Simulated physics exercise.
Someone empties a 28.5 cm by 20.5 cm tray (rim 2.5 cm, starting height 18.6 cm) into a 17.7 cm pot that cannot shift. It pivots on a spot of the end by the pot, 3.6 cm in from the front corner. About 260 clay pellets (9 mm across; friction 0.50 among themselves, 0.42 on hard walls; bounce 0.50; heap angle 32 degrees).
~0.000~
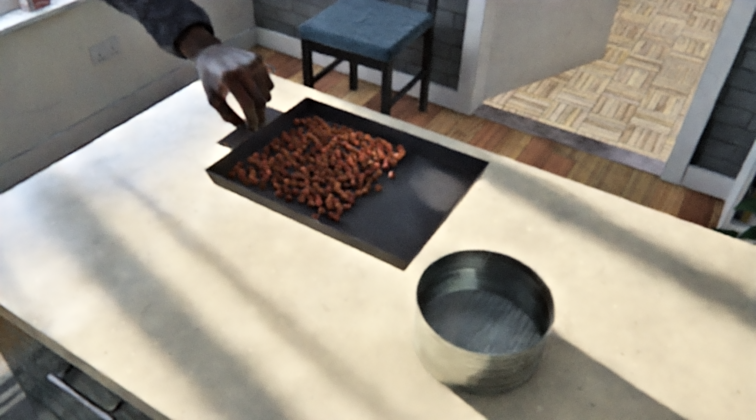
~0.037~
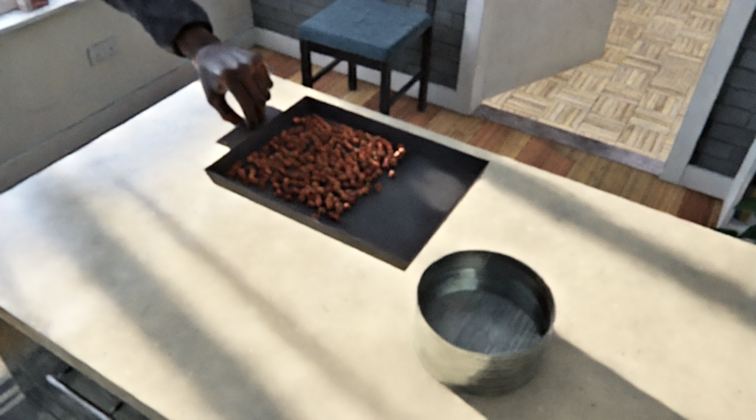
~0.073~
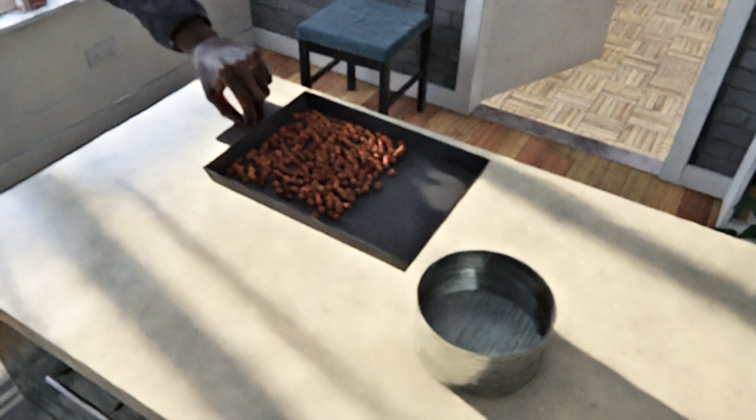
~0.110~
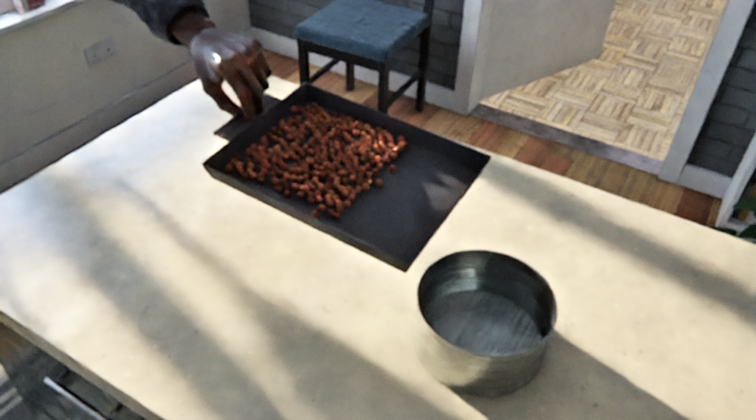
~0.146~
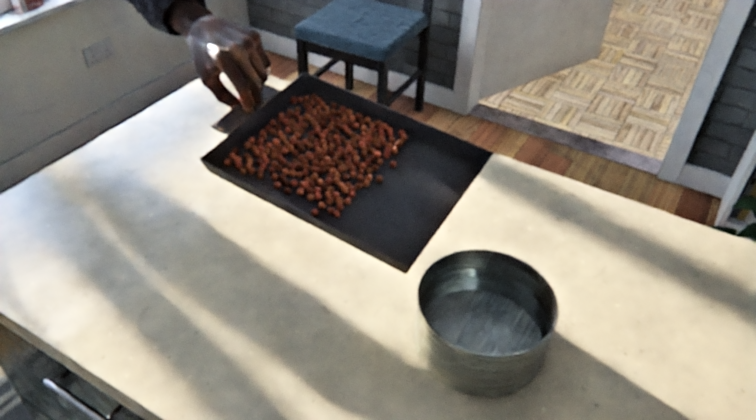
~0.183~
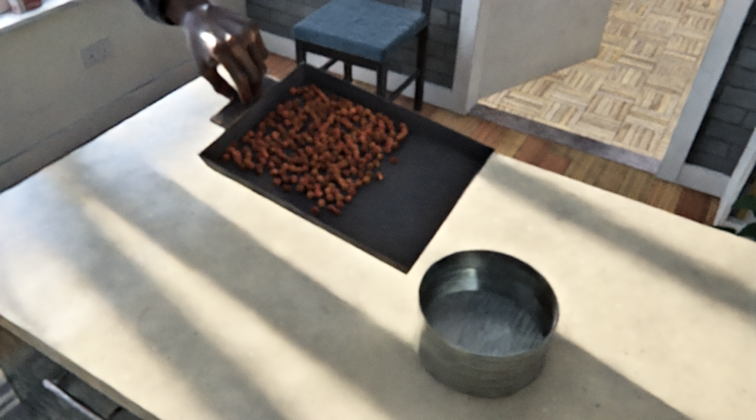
In a sunlit room with a wooden floor, a pale countertop is seen from above at an angle, with an open doorway beyond. A dark flat tray holding a heap of reddish-brown pellets lies left of a round grey metal pot, near a blue-seated chair. A hand at the tray's far left end slowly raises that end, tilting the tray slightly, while the view stays still.
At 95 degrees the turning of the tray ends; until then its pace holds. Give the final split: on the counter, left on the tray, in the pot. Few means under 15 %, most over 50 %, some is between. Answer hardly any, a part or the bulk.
Counter: The bulk, tray: Hardly any, pot: Hardly any.
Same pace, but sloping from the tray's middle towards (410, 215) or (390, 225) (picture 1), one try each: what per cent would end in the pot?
About 75 and 20 per cent.
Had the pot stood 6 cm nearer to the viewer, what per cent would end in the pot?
In that case some 55 per cent.
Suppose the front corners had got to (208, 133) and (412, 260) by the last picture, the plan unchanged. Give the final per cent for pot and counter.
Pot 65, counter 35.
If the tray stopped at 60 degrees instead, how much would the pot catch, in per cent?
It would be near 0 per cent.
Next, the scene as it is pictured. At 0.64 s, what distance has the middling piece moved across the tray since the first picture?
About 12 cm.
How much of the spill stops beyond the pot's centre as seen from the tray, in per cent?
Roughly 40 per cent.
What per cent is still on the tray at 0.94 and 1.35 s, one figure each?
In turn: 75, 5.
Then, at 0.64 s, tilt 51 degrees; the tray holds 100 %, the pot 0 %.
Then, at 0.94 s, tilt 78 degrees; the tray holds 75 %, the pot 0 %.
Then, at 1.35 s, tilt 95 degrees; the tray holds 5 %, the pot 0 %.
At rest (2.4 s), counter 100 %, tray 0 %, pot 0 %.
